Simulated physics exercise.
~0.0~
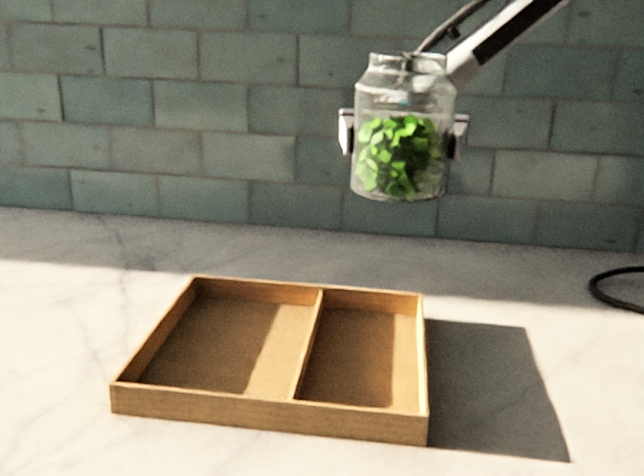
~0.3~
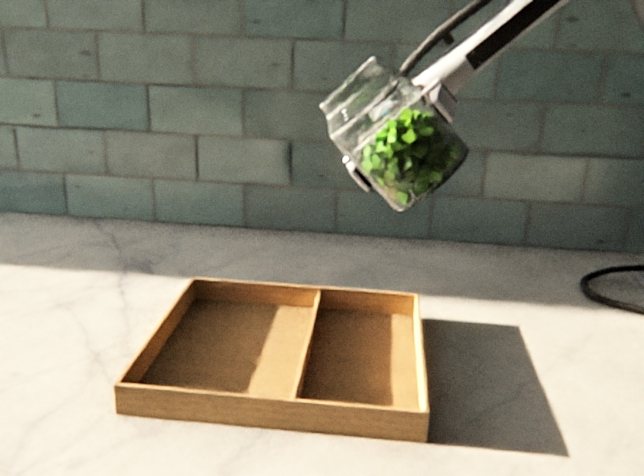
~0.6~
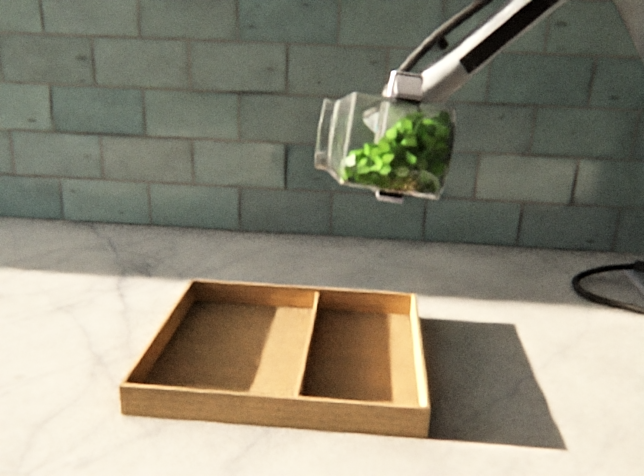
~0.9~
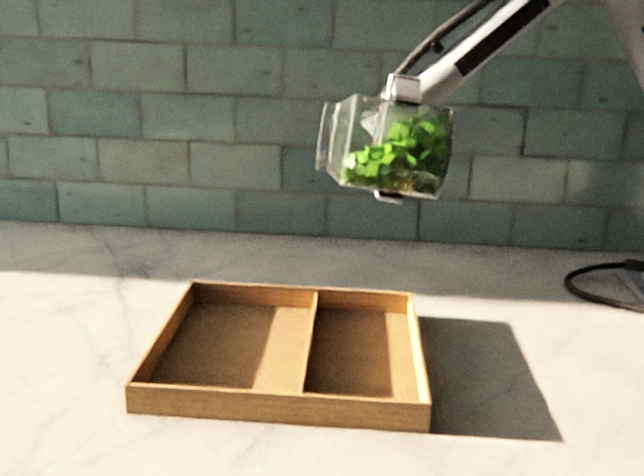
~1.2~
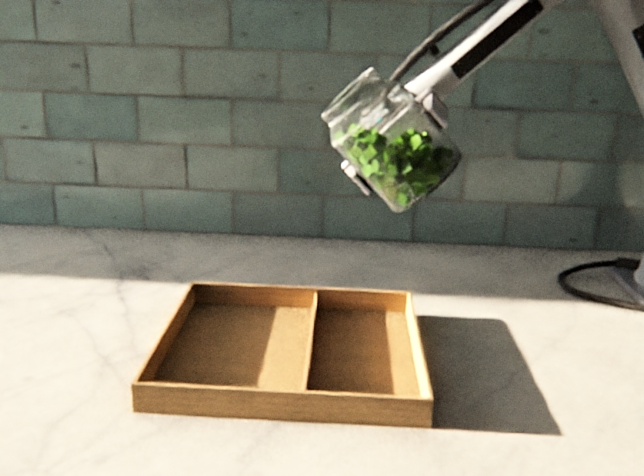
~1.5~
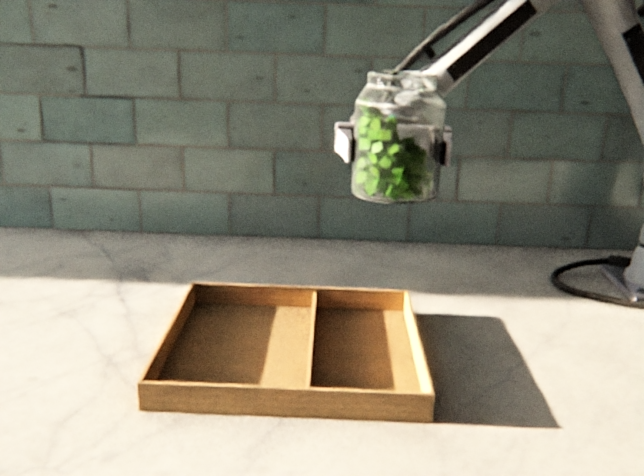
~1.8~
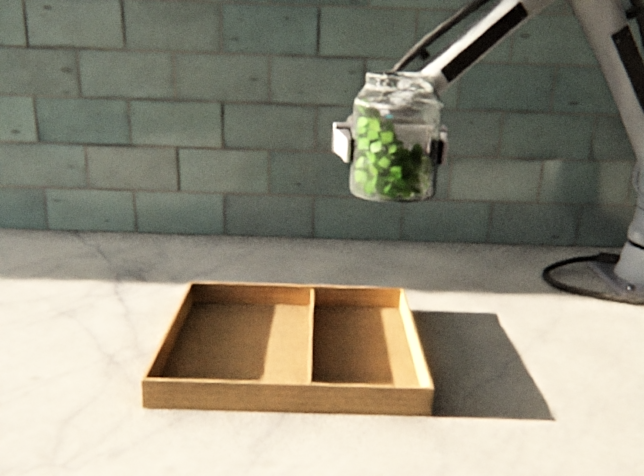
A robot arm tips a jar of green pieces sideways, then returns it upright, unspilled.
